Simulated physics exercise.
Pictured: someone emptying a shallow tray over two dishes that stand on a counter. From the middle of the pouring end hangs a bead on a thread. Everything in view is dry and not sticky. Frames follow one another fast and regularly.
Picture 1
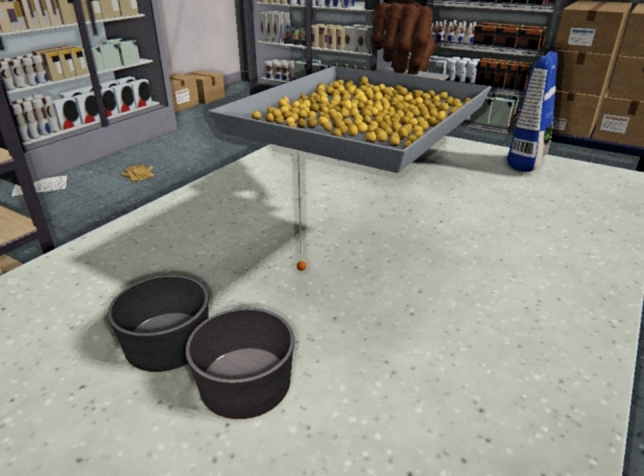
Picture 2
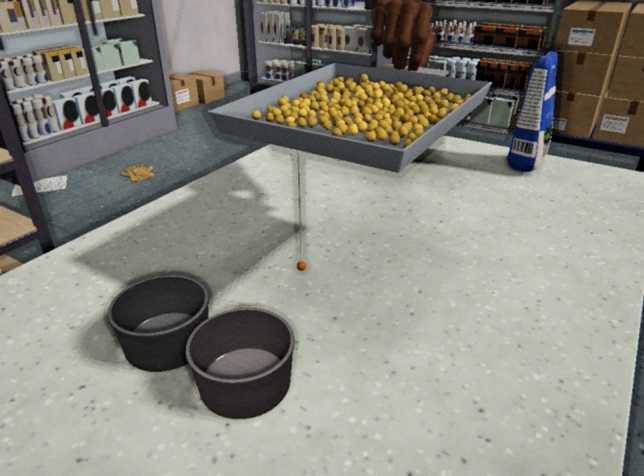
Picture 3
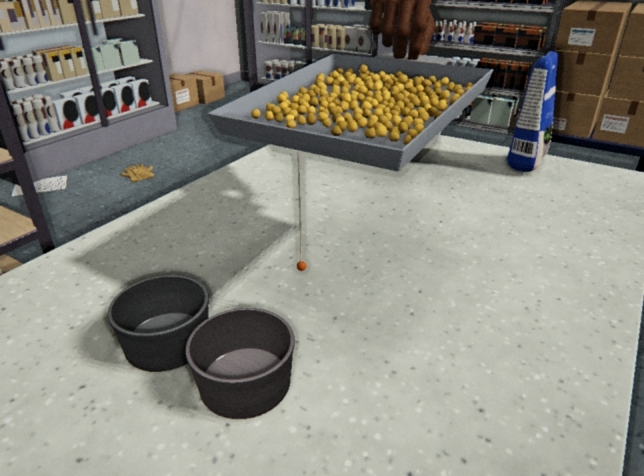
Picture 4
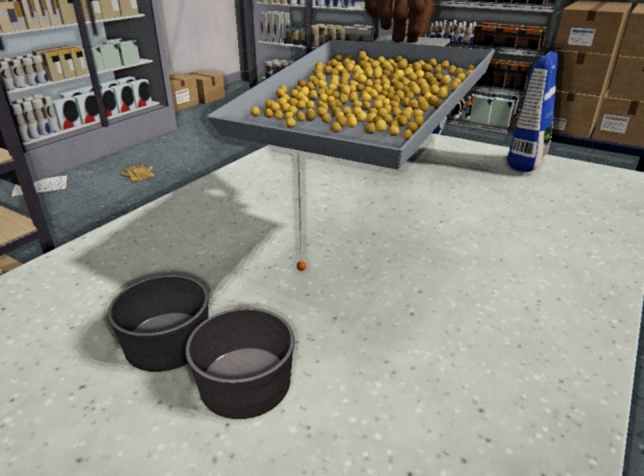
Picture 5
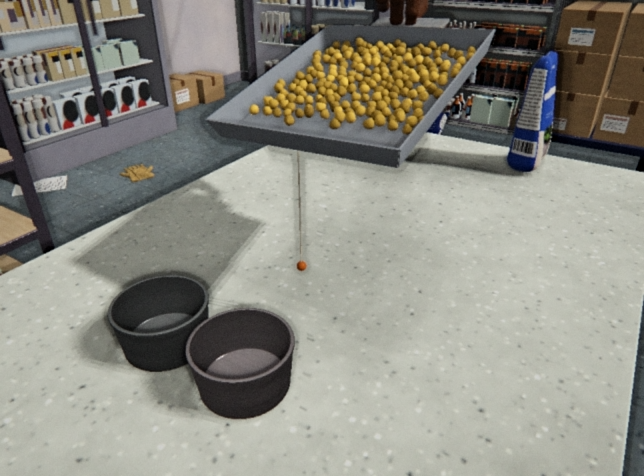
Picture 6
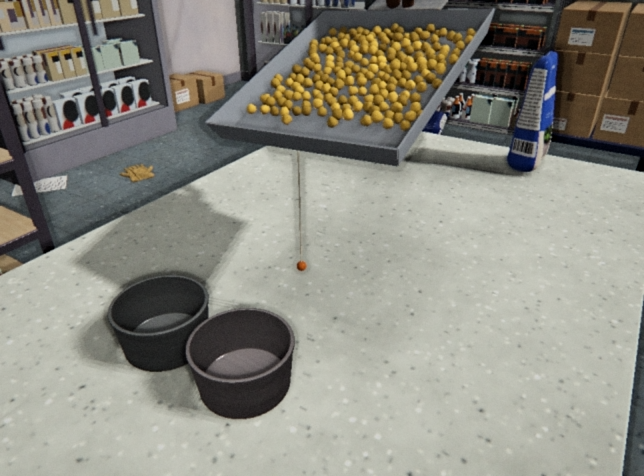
A hand raises the far end of a gray tray of yellow balls above two dishes.
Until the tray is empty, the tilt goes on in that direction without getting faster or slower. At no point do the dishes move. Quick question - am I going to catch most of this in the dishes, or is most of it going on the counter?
So the dishes get the minority of the load, I reckon.
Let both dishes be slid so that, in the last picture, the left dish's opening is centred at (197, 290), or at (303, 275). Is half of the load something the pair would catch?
Try 1: A majority of it. Try 2: A minority of it.
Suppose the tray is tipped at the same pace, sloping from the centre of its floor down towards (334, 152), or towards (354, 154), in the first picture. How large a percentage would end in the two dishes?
About 10 and 0 per cent.
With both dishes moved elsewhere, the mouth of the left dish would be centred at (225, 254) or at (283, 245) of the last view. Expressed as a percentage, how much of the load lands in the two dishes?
Roughly 30 % and 0 %.
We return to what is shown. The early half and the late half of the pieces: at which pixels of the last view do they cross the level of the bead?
The early half goes through (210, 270), the late half through (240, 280).
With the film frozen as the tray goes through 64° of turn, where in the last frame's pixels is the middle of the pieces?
Look about (282, 110) in the last picture.
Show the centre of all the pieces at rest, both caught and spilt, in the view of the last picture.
I'd say the middle ends up at about (226, 326).
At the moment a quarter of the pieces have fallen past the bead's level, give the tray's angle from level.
I'd say close to 110 degrees.
Soon after the last picture, tray tipped steeply; nearly all on the tray; a stray few in the air.
A little later, tray tipped past a quarter turn; about two thirds on the tray; a stray few in the right dish; a stray few in the left dish; a small part outside both; about a quarter in the air.
Later still, tray tipped past a quarter turn; a small part in the right dish; a small part in the left dish; most outside both.
At rest, tray tipped past a quarter turn; a small part in the right dish; a small part in the left dish; most outside both.
